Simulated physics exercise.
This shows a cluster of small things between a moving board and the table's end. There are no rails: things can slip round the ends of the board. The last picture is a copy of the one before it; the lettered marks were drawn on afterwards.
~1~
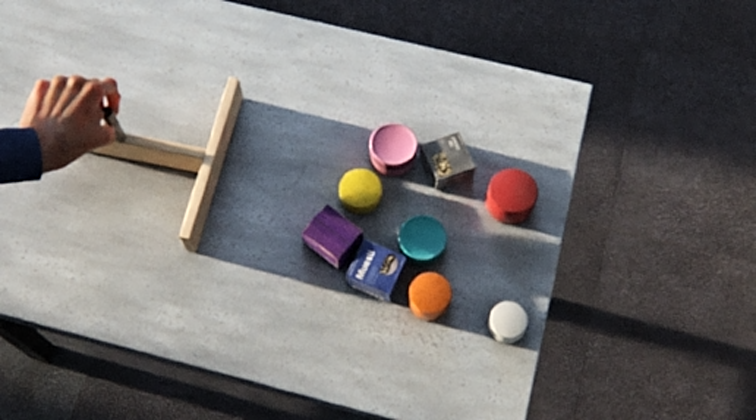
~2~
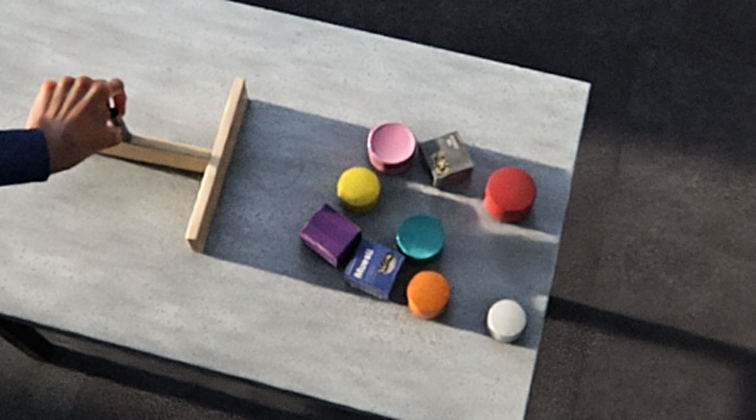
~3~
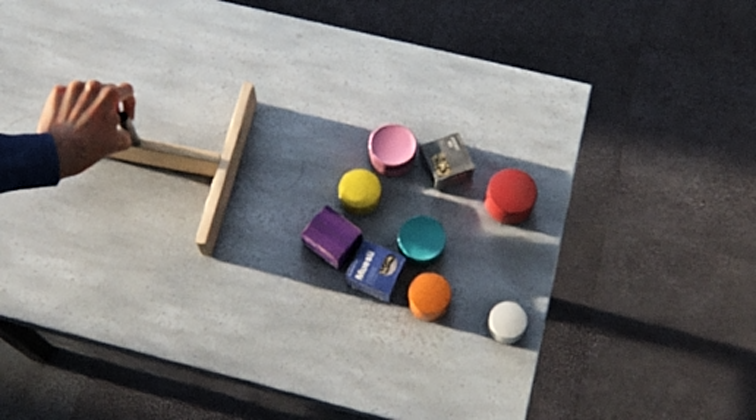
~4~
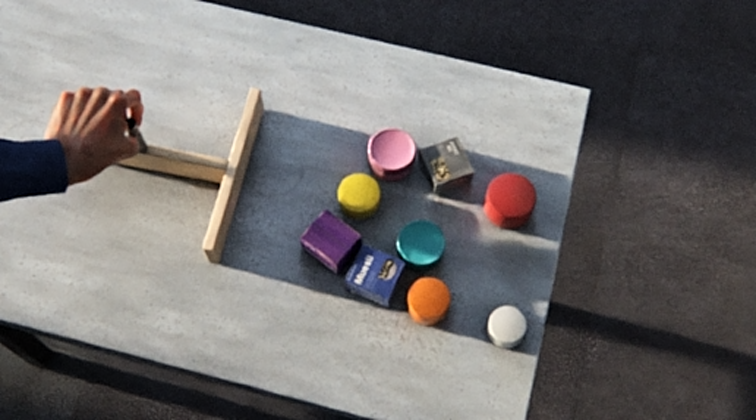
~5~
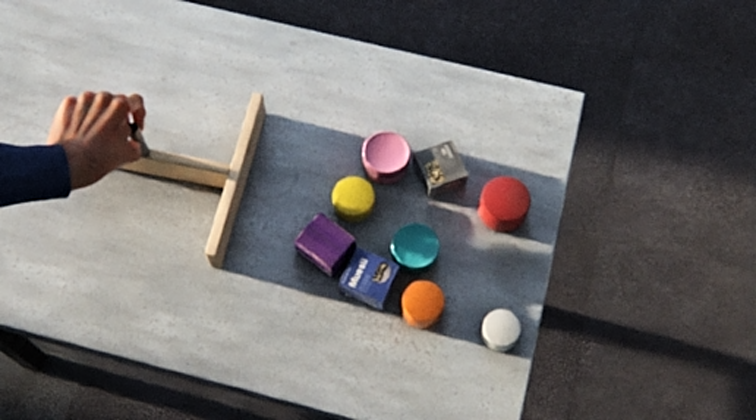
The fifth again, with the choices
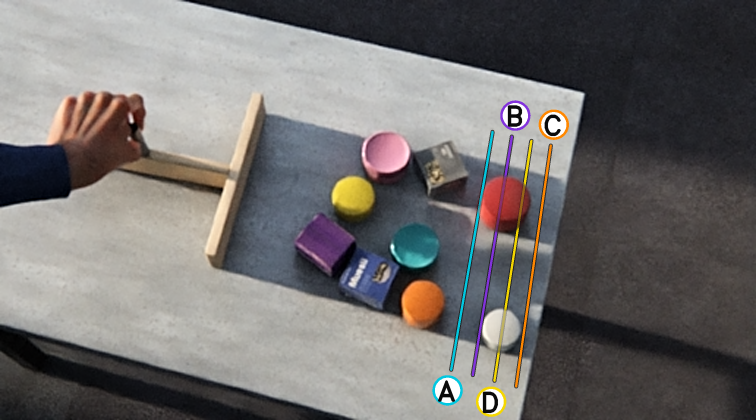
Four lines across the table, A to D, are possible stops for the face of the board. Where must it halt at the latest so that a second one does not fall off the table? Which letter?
Up to line A.
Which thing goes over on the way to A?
The red tin goes over.
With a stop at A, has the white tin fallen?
No.
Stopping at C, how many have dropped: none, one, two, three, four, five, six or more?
In all, six or more.
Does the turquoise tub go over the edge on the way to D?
By then, yes.
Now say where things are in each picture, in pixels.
In the first picture, grey packet (447, 161); yellow pot (361, 192); red tin (512, 197).
In the second picture, board (216, 155); blue packet (375, 270).
In the third picture, board (226, 159); white tin (507, 323).
In the fourth picture, board (233, 166); orange pot (429, 302).
In the fifth picture, board (235, 170); grey packet (440, 169); yellow pot (353, 200); red tin (504, 205).
On the marked copy, A at (473, 244); B at (493, 249); C at (534, 259); D at (514, 254).
With A. Early on, board (320, 191); blue packet (377, 281); purple box (344, 243).
Further on, board (406, 212); red tin (522, 212); turquoise tub (476, 252).
At the end, board (472, 229); red tin over the edge; turquoise tub (542, 268); one fallen.
As for the rest, B drops four; C drops eight; D drops four.
